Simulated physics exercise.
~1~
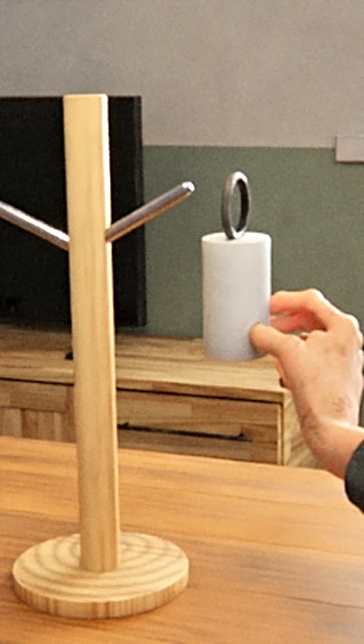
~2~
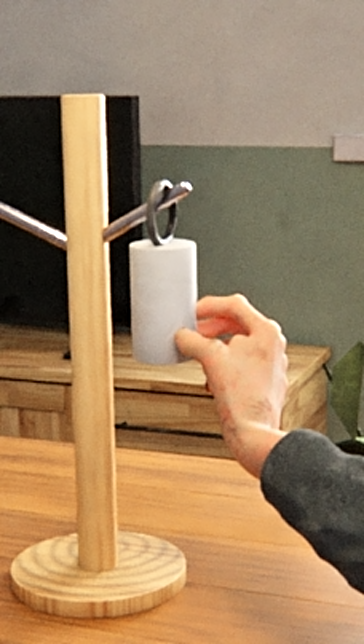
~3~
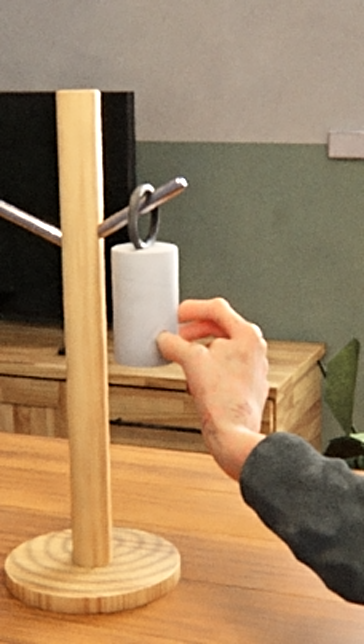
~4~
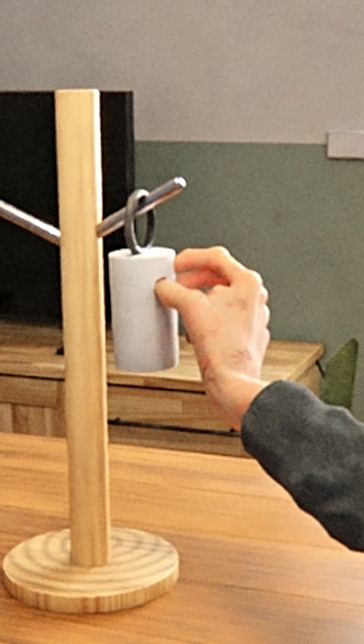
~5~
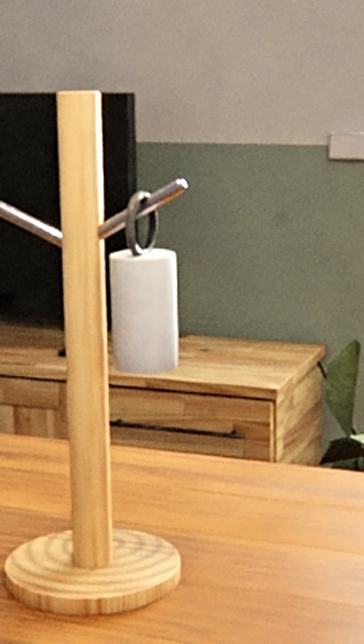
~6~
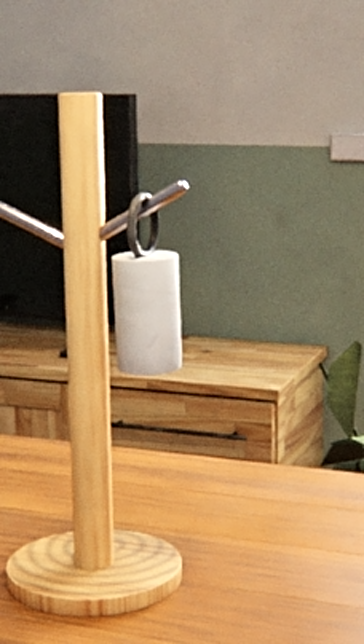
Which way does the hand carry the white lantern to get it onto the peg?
The hand carries the white lantern to the left, toward the wooden post, until its ring is over the peg.
